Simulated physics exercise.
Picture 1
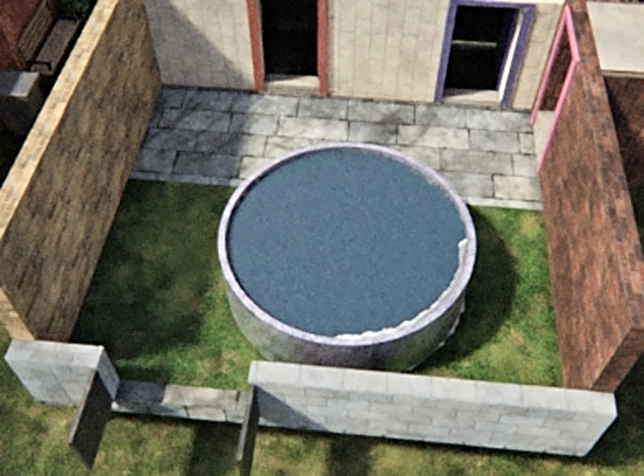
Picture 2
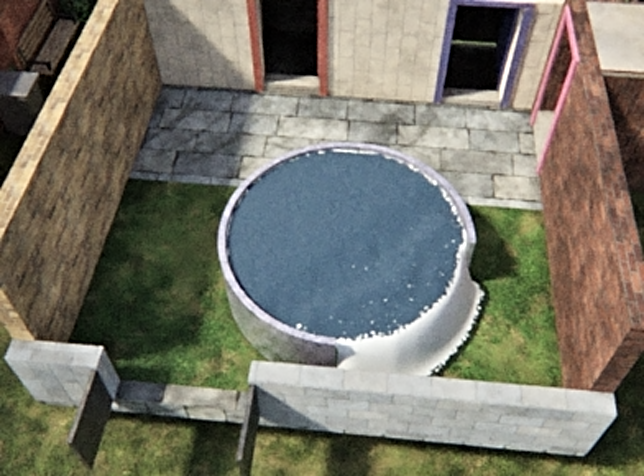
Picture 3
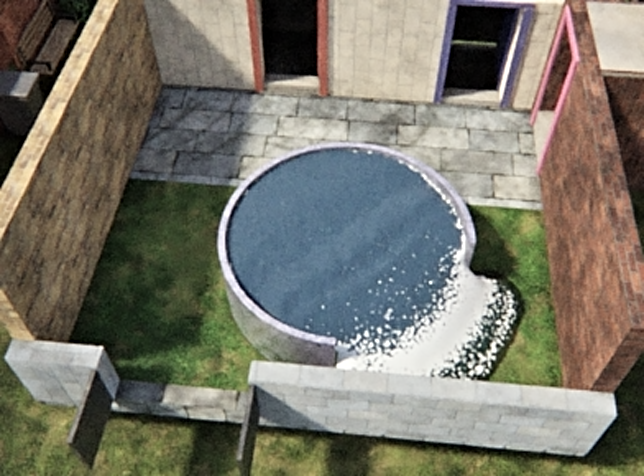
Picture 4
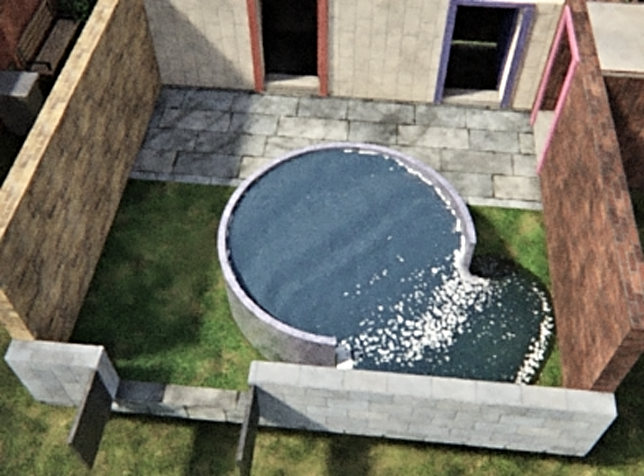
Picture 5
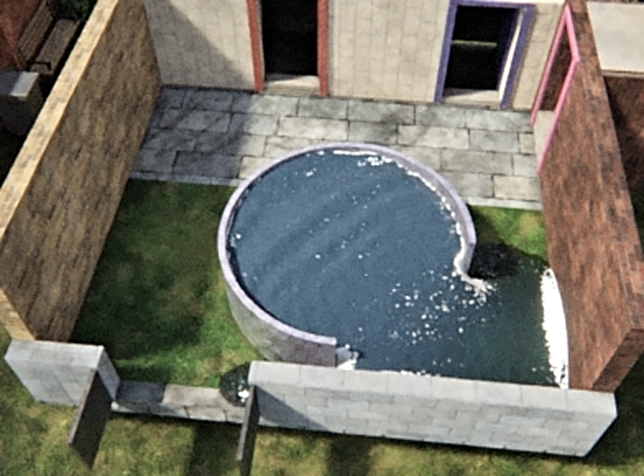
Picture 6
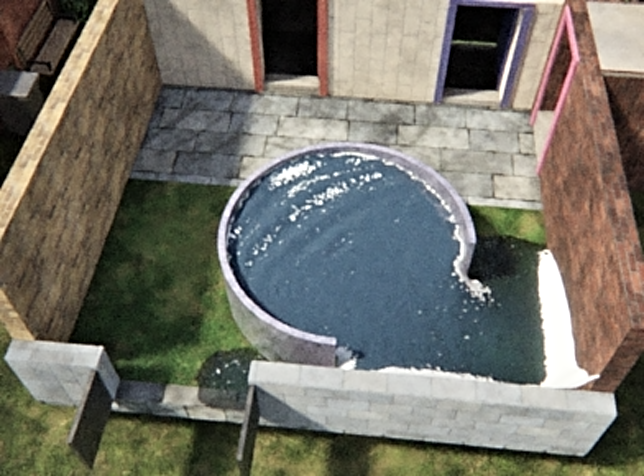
Walled back garden from above, round tank's front right side giving way, water pouring across the lawn and spreading along the walls.
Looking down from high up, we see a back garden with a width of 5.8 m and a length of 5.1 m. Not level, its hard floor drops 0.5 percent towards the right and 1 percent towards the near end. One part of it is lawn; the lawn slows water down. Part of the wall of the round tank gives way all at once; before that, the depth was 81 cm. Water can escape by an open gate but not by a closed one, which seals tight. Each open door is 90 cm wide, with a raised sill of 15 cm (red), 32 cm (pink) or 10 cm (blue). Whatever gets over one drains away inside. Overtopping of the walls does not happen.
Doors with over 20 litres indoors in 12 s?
Red door not over, pink door not over, blue door over.
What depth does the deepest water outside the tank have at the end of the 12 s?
About 22 cm at most.
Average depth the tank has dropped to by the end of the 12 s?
Roughly 15 centimetres.
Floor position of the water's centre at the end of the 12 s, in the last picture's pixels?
About (329, 238).
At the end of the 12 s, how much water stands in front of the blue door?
Depth: Approx. 11.0 cm.
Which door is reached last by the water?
The red one.
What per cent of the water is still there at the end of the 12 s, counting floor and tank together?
76 %.
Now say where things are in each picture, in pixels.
The round tank at (346, 236) is whole and still, 81 cm deep, in the first picture.
The front is at (473, 283), 1.2 m from the gap at (426, 342); 0.5 m2 of floor is under water; 81 cm left at the back of the round tank, in the second picture.
The front is at (502, 281), 1.5 m from the gap at (426, 343); 1.5 m2 of floor is under water; 81 cm left at the back of the round tank, in the third picture.
The front is at (259, 392), 2.0 m from the gap at (425, 345); 2.7 m2 of floor is under water; 81 cm left at the back of the round tank, in the fourth picture.
Water pours out at (425, 345) and has run 2.3 m, to (228, 384); deepest outside 81 cm, 80 cm at the round tank's back, in the fifth picture.
The front is at (207, 387), 2.5 m from the gap at (425, 345); 4.0 m2 of floor is under water; 72 cm left at the back of the round tank, in the sixth picture.
A moment later water covers 25 % of the floor and is deepest (86 cm) near (565, 421); red door not reached, pink door not reached, blue door not reached.
Soon after water covers 45 % of the floor and is deepest (66 cm) near (565, 421); red door not reached, pink door 13 cm at the sill, 0 L in, blue door not reached.
Next water covers 70 % of the floor and is deepest (42 cm) near (531, 118); red door 10 cm at the sill, 0 L in, pink door 12 cm at the sill, 0 L in, blue door 37 cm at the sill, 261 L in.
Later on water covers 100 % of the floor and is deepest (30 cm) near (402, 405); red door 6 cm at the sill, 0 L in, pink door 20 cm at the sill, 1 L in, blue door 17 cm at the sill, 497 L in.
At the end water covers 100 % of the floor and is deepest (22 cm) near (549, 420); red door 14 cm at the sill, 0 L in, pink door 13 cm at the sill, 1 L in, blue door 11 cm at the sill, 587 L in.
